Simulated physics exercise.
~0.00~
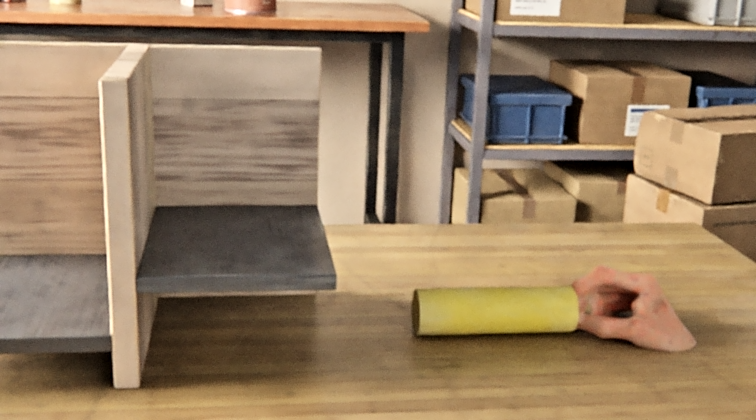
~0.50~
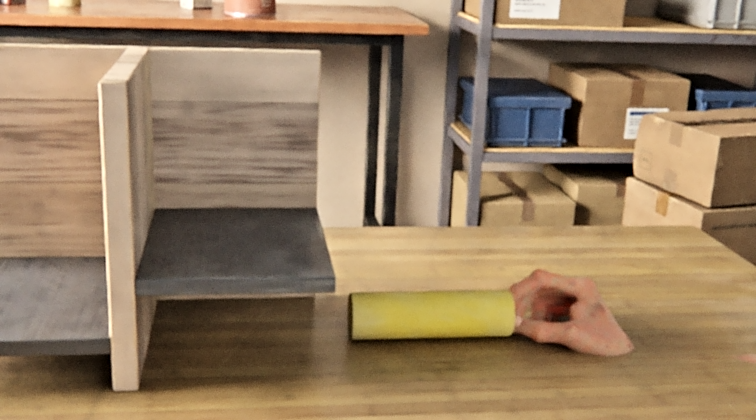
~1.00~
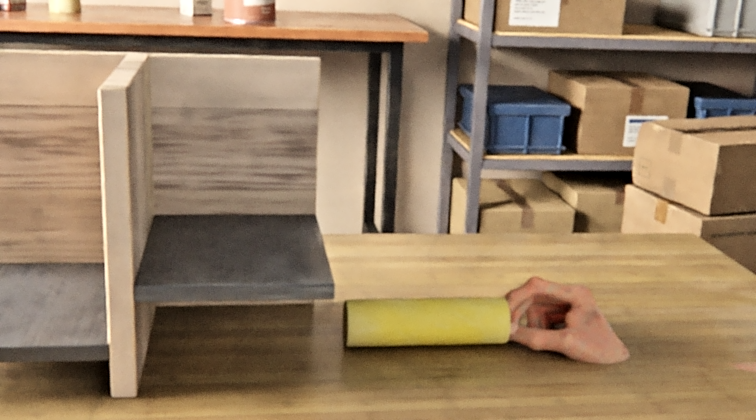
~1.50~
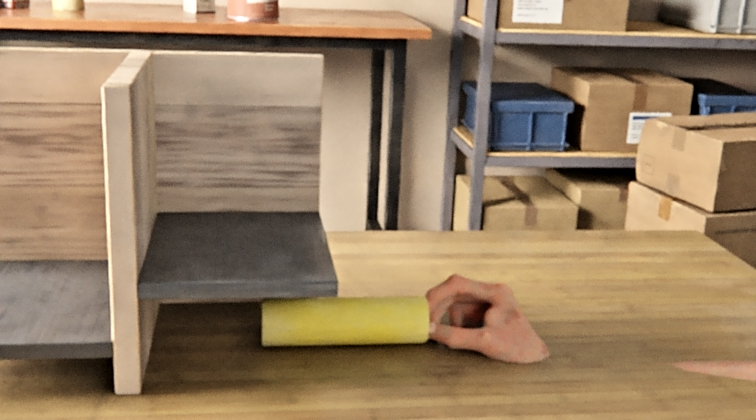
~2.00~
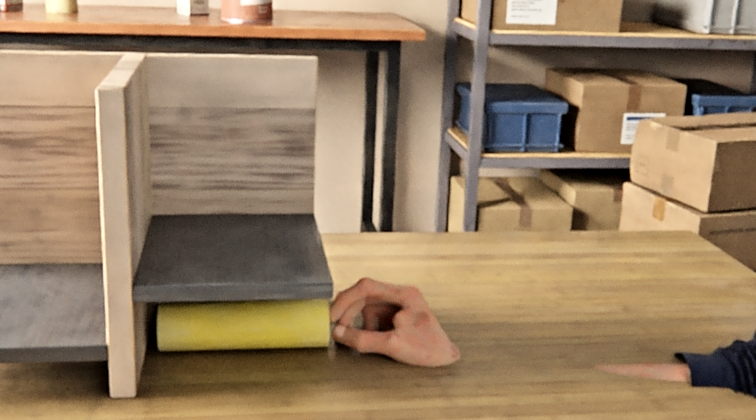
A yellow candle lying on its side was pushed left across a wooden table by a hand, paused briefly, then slid beneath the low dark shelf of a wooden unit, ending up under it with the hand still at its right end.
